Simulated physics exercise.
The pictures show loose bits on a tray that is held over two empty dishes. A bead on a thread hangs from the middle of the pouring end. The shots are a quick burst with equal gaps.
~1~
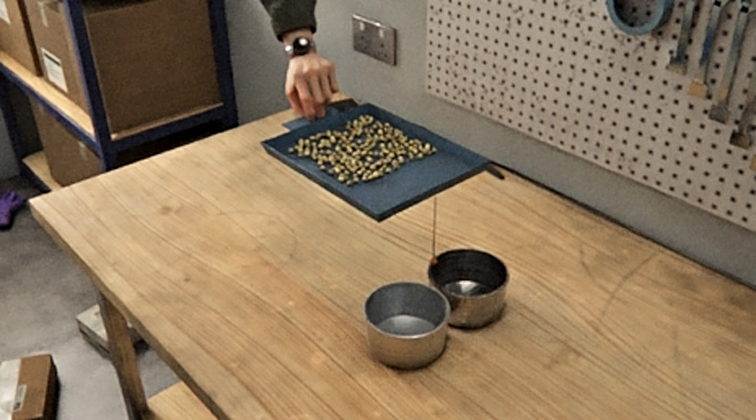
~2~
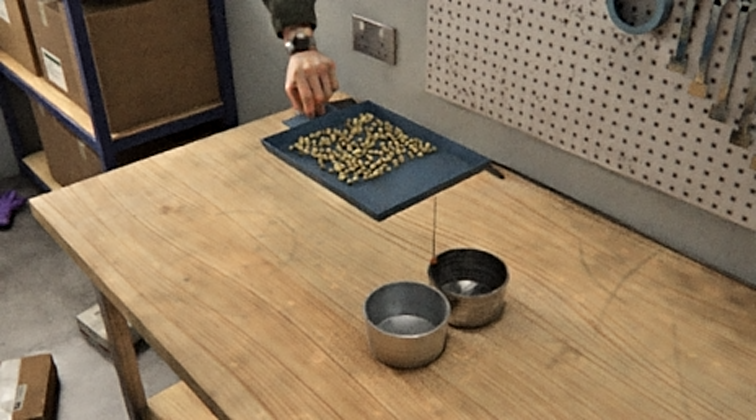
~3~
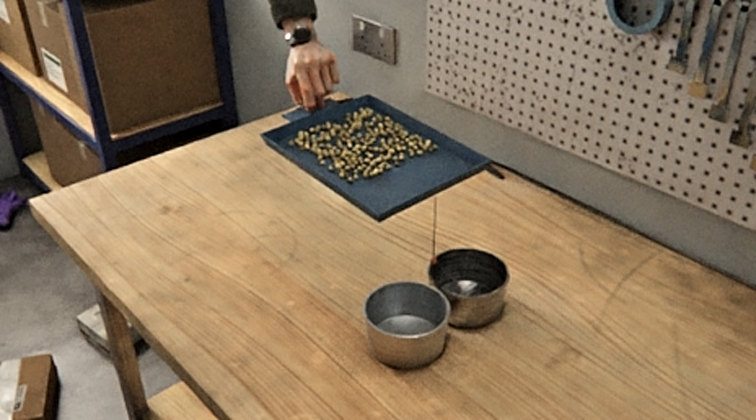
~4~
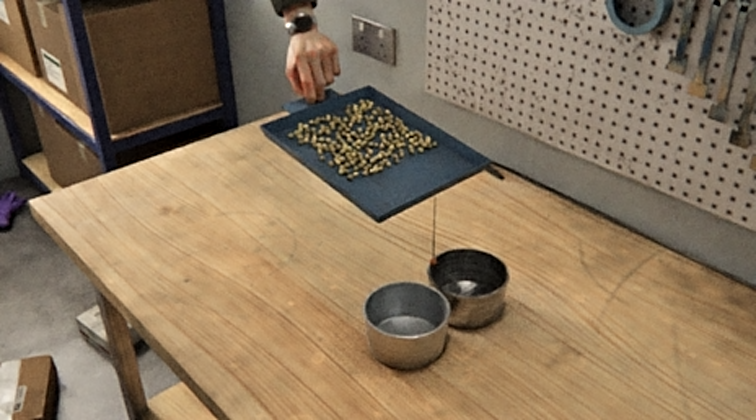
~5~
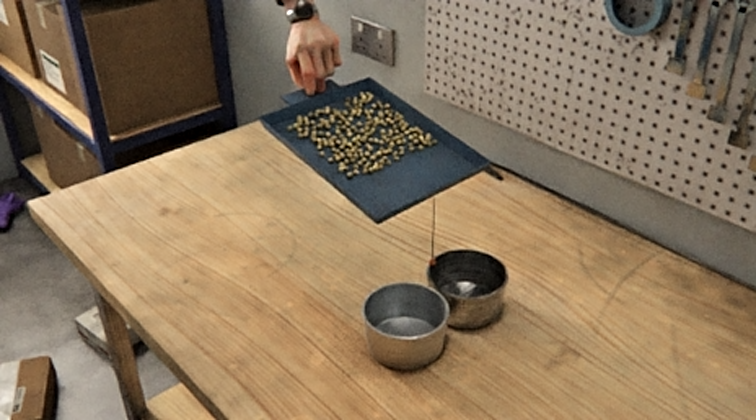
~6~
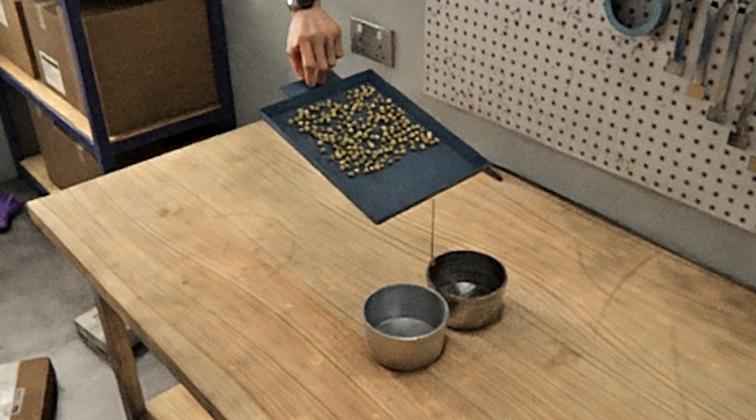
In this clip, a hand grips the back of a blue tray of soya beans above two empty metal dishes on a wooden table, then gradually raises that end, tilting the tray slightly while a thread hangs from its front edge.
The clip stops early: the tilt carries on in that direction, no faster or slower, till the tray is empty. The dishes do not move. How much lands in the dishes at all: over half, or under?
Caught overall: Over half.
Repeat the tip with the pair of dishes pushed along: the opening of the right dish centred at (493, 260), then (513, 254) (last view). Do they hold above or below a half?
At the first place more than half, at the second more than half.
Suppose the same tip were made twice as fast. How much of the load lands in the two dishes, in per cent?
Near 50 %.
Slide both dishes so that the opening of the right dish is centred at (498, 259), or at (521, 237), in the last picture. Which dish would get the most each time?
In turn: Left; the left dish.
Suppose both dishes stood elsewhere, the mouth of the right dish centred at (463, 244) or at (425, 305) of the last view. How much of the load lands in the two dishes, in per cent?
Near 10 % and 60 %.
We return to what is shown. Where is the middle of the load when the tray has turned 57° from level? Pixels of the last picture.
Near (428, 195).
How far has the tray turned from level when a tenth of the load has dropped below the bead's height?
Roughly 55°.
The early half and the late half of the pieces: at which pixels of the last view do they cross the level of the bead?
The first part at (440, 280); the rest at (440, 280).
Shortly afterwards, tray tipped steeply; the bulk on the tray; a little in the left dish; a little in the right dish; only a few outside both; a little in the air.
Next, tray tipped right over; a little on the tray; near a quarter in the left dish; near a quarter in the right dish; only a few outside both; near a third in the air.
Some moments later, tray tipped past a quarter turn; near half in the left dish; near half in the right dish; a little outside both.
In the end, tray tipped past a quarter turn; near half in the left dish; near half in the right dish; a little outside both.
